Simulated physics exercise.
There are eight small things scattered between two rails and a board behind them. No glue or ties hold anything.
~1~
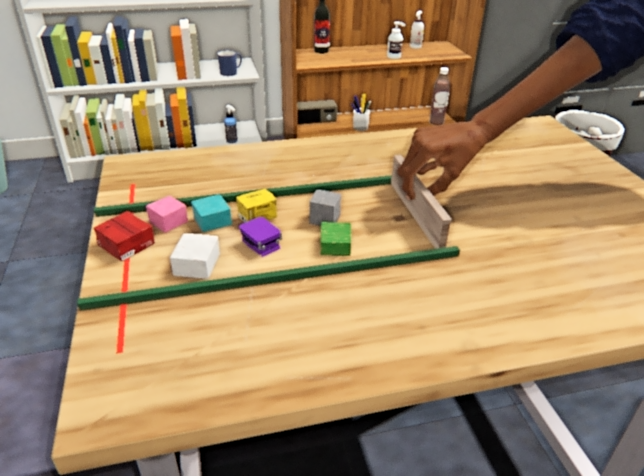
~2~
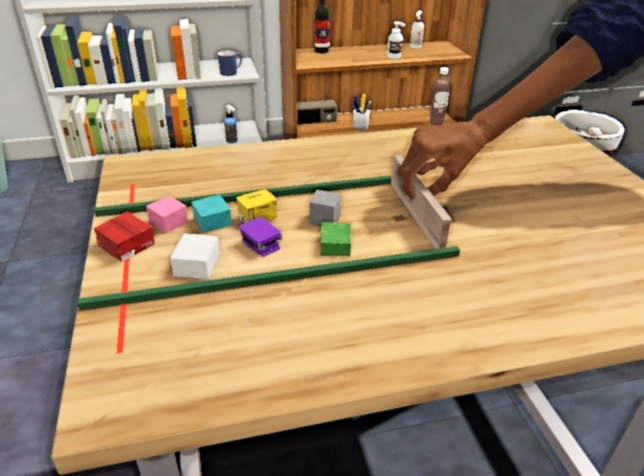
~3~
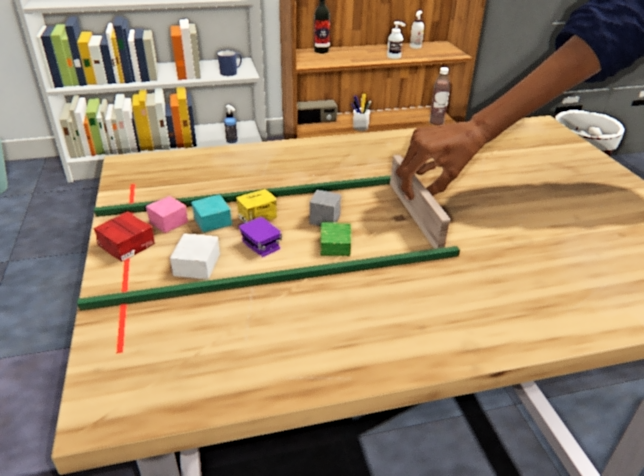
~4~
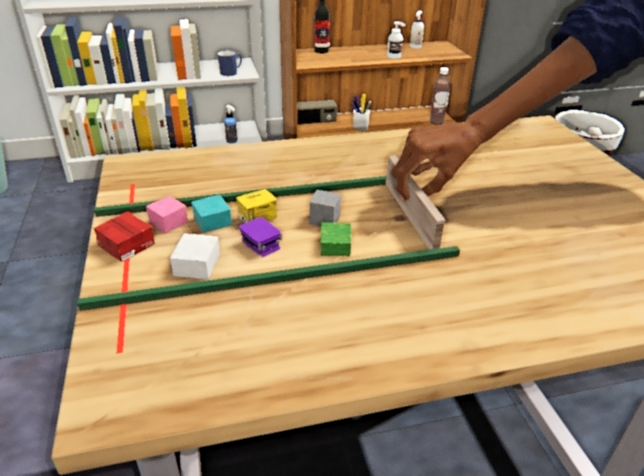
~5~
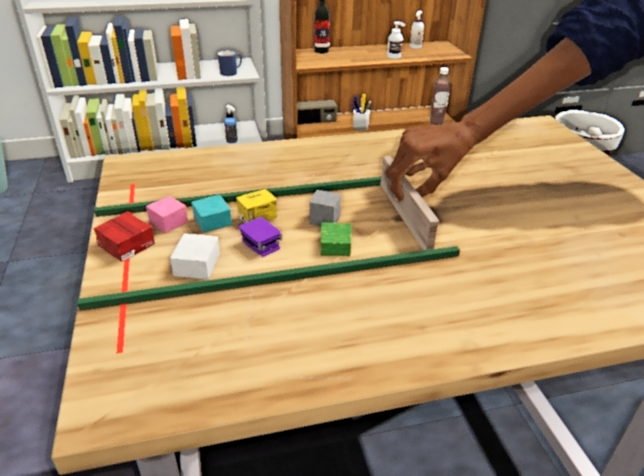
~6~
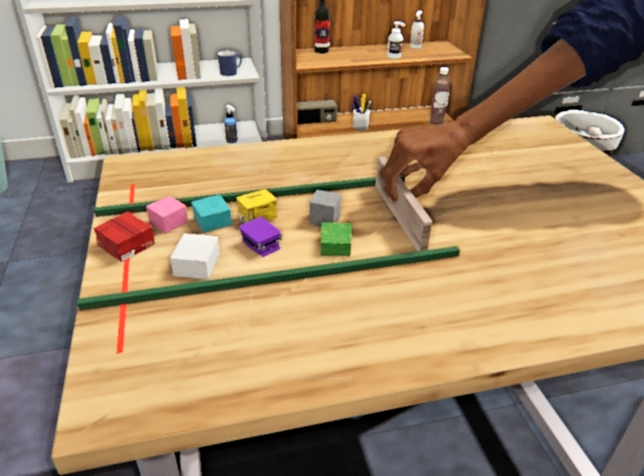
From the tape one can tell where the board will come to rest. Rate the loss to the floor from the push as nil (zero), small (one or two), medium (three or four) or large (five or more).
The loss is large.
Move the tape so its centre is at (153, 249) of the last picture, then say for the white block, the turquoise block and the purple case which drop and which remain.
Here the white block is not lost; the turquoise block is not lost; last, the purple case is not lost.
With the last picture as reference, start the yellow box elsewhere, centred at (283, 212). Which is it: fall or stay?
The answer: It keeps its place.
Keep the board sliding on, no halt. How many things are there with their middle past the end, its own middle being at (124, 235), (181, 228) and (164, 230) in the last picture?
The counts would come out as 5, 0 and 2.
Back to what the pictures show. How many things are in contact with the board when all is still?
It's 3 of them.
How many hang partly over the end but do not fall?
It would come to 0.
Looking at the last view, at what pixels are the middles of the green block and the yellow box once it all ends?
First (108, 271), then (110, 222).
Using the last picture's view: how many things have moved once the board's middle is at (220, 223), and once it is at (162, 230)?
Counts: 8 and 8.
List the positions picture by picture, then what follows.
The first picture shows red box (125, 236); pink block (167, 214); white block (196, 256); board (418, 200); tape (128, 252).
The second picture shows pink block (167, 214); grey block (325, 209).
The third picture shows white block (196, 256); turquoise block (212, 214).
The fourth picture shows red box (125, 236); board (412, 201).
The fifth picture shows pink block (167, 214); green block (336, 239).
The sixth picture shows red box (125, 236); pink block (167, 214); white block (196, 256); board (401, 202); tape (128, 252).
Soon after, none off yet; red box at rest near (125, 236); pink block at rest near (167, 214); white block at rest near (196, 256).
By the end, the number that fall off is five or more; fallen, purple case, turquoise block, white block, pink block and red box.
